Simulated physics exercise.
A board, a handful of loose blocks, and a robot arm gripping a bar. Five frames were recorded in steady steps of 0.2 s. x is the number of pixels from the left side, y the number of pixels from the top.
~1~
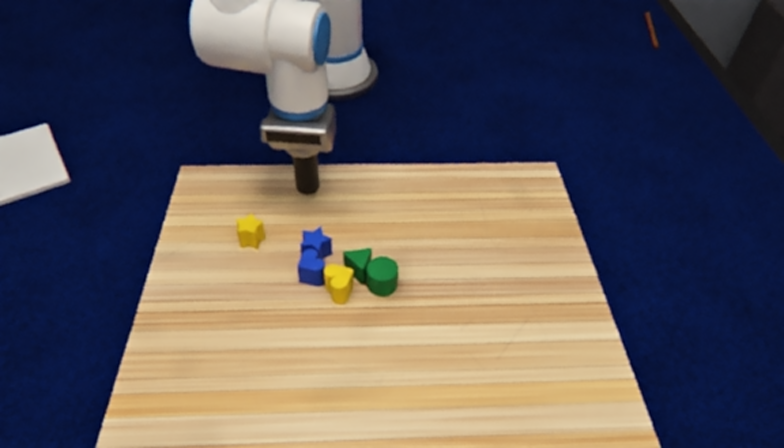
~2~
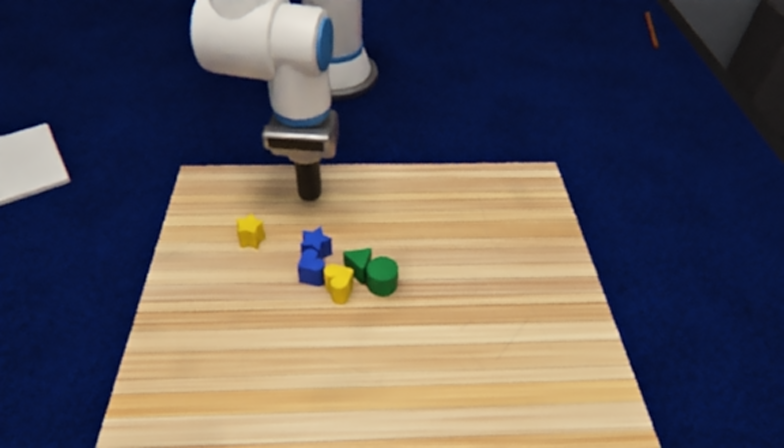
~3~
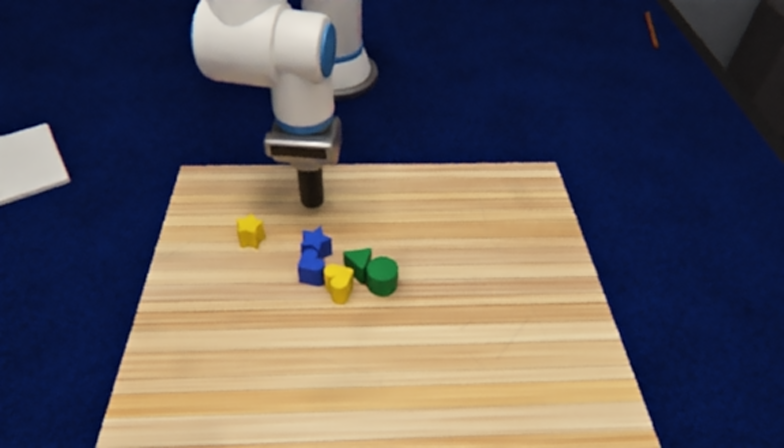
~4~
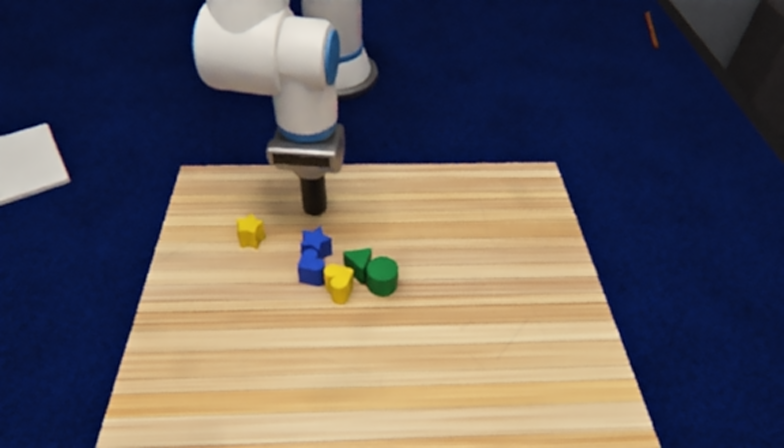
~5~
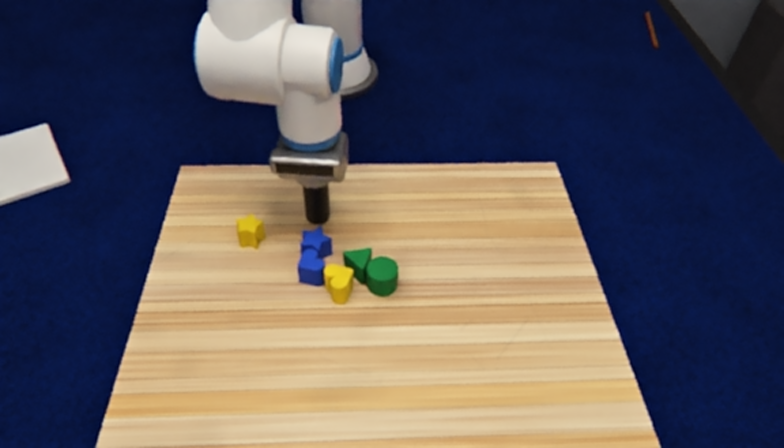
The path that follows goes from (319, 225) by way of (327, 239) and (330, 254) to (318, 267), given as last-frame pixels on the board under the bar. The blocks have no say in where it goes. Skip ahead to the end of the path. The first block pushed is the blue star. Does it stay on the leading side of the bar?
Carried ahead at the end.
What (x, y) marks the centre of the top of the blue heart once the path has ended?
The answer is (289, 284).
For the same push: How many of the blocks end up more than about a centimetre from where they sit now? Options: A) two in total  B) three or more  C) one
Correct choice: A.
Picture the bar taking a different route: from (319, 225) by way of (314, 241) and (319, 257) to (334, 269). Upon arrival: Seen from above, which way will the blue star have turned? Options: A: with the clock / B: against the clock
Choice A: With the clock.
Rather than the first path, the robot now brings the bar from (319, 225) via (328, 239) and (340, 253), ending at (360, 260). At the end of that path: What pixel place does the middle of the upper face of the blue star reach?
Final place: (321, 251).
On the path given first. Halfway along, bar (330, 238); blue heart (305, 265), turned 15° anticlockwise; blue star (316, 249), turned 25° clockwise.
At the end, bar (317, 259); blue heart (289, 284), turned 20° anticlockwise; blue star (303, 268), turned 45° clockwise; green triangle in place.
